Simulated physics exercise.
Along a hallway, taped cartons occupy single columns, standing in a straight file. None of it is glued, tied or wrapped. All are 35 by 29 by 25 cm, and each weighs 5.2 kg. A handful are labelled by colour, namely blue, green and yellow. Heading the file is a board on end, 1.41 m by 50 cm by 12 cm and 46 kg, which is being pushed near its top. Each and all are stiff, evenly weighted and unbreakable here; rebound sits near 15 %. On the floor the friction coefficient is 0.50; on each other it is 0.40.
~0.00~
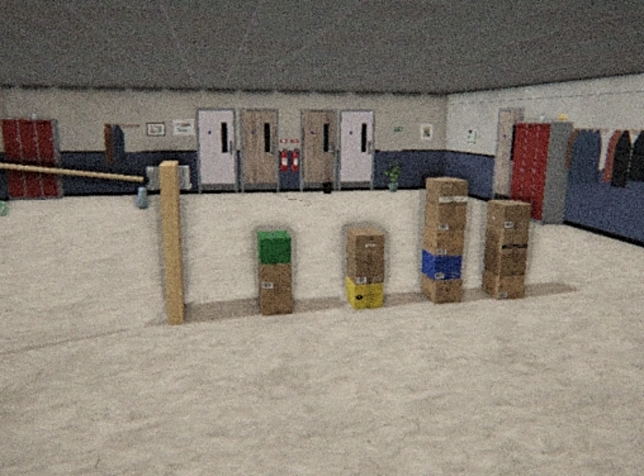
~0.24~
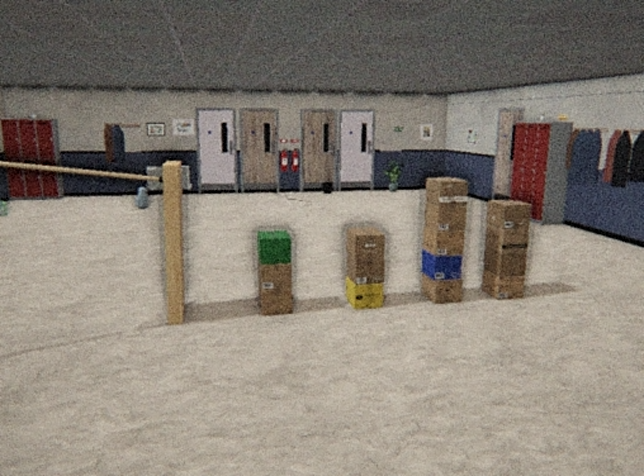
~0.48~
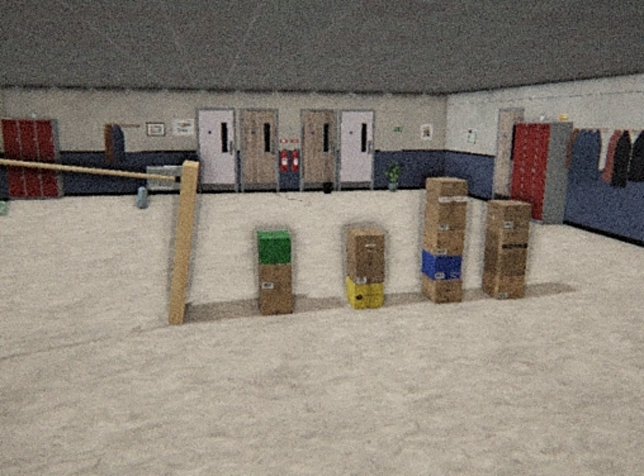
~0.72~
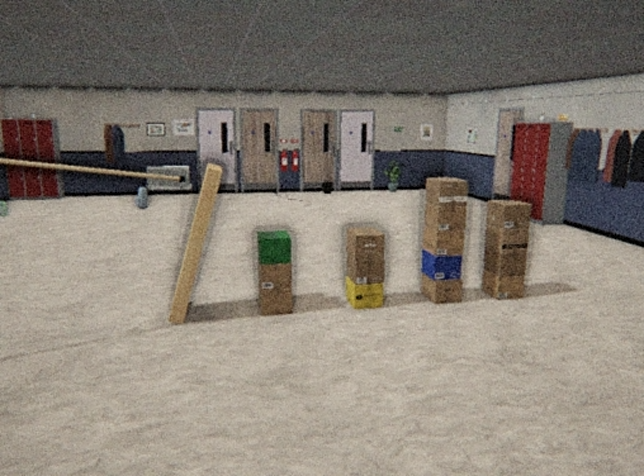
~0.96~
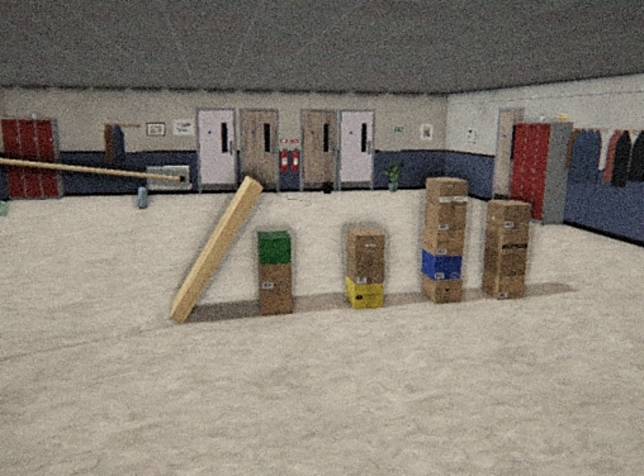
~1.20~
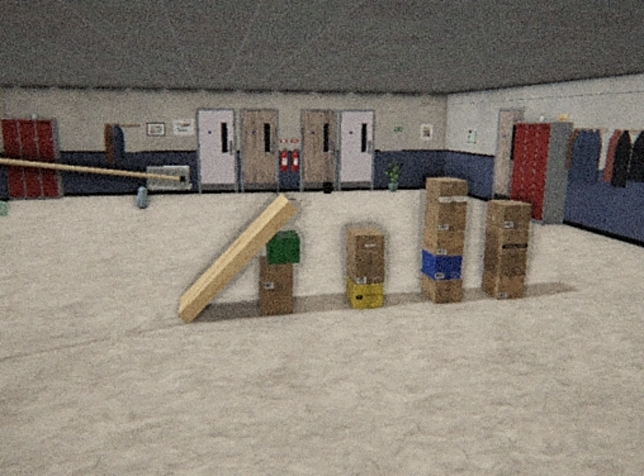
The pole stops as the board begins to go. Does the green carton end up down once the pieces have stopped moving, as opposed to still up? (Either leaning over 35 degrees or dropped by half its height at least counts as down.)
Yes.
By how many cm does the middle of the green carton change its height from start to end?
25 centimetres lower, roughly.
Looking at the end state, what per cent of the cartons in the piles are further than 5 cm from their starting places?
I get 40 %.
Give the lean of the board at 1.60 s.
Lean: Approx. 65 degrees.
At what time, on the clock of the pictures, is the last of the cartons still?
It all settles by about 2.5 s.
After 1.42 s, board 52° from upright; none of the 15 cartons down, 3 disturbed; green carton leaning 16°.
After 1.60 s, board 64° from upright; 3 of the 15 cartons down; green carton leaning 40°, 15 cm lower.
After 1.88 s, board 71° from upright; 3 of the 15 cartons down; green carton leaning 59°, 23 cm lower; yellow carton shifted 39 mm.
At rest (2.9 s), board 72° from upright; 3 of the 15 cartons down; green carton leaning 52°, 23 cm lower; yellow carton shifted 9 cm; blue carton unmoved. As the last picture would show them, middles, green carton near (354, 267), yellow carton near (373, 291).
